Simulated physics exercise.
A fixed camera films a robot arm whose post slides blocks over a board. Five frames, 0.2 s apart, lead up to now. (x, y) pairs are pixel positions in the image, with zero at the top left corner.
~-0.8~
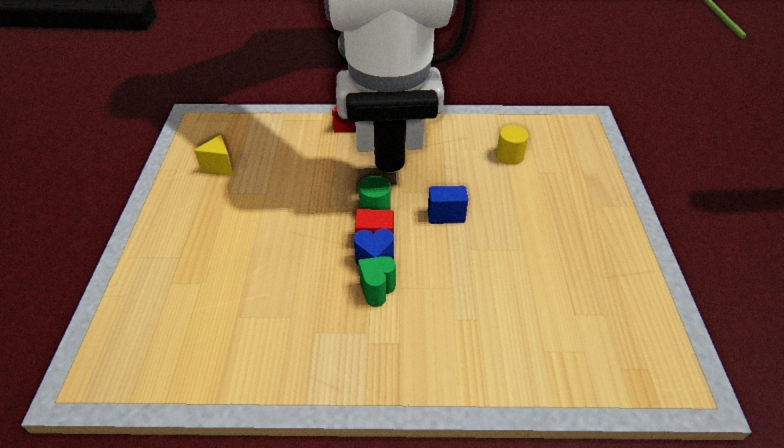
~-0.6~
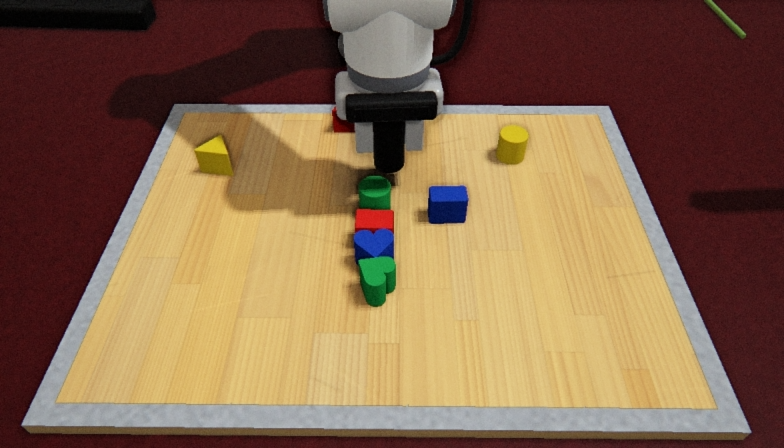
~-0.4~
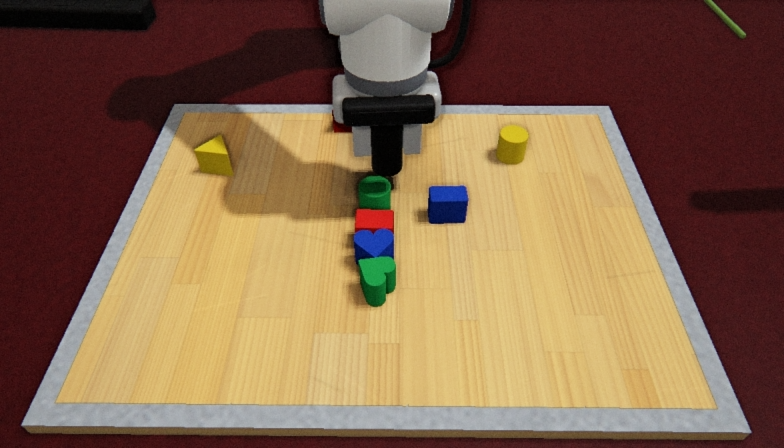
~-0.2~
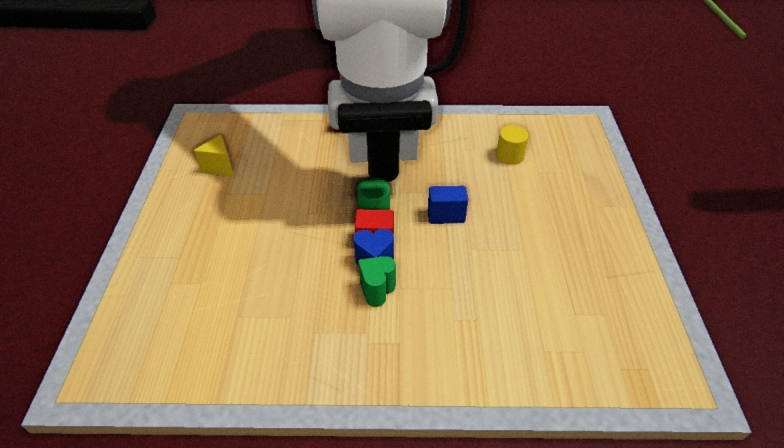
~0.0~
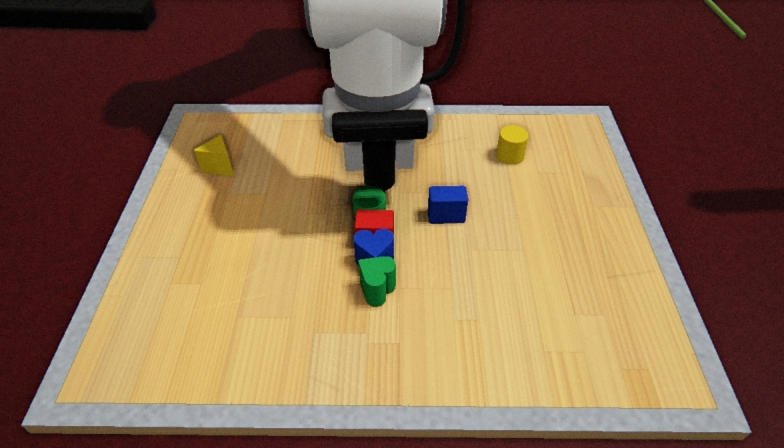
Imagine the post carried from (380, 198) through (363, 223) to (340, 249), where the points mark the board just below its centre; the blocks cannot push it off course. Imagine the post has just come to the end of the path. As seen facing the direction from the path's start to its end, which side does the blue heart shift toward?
Seen from start to end, it moves left.
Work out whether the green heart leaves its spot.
Gets moved.
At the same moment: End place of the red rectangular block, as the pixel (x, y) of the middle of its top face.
In the picture, that point is around (356, 248).
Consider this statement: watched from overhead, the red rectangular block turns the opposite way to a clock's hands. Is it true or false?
That claim is true.
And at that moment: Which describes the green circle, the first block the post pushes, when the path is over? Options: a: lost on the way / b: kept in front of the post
b.
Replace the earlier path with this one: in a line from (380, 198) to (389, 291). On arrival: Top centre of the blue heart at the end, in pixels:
Final place: (374, 300).
On the path given first. Halfway along, post (362, 206); green circle (345, 222); blue heart (377, 260), turned 40° anticlockwise; red rectangular block (358, 244), turned 50° anticlockwise; green heart (384, 285), turned 10° clockwise.
At the end, post (338, 232); green circle (316, 248); blue heart (378, 262), turned 45° anticlockwise; red rectangular block (356, 248), turned 55° anticlockwise; green heart (385, 287).
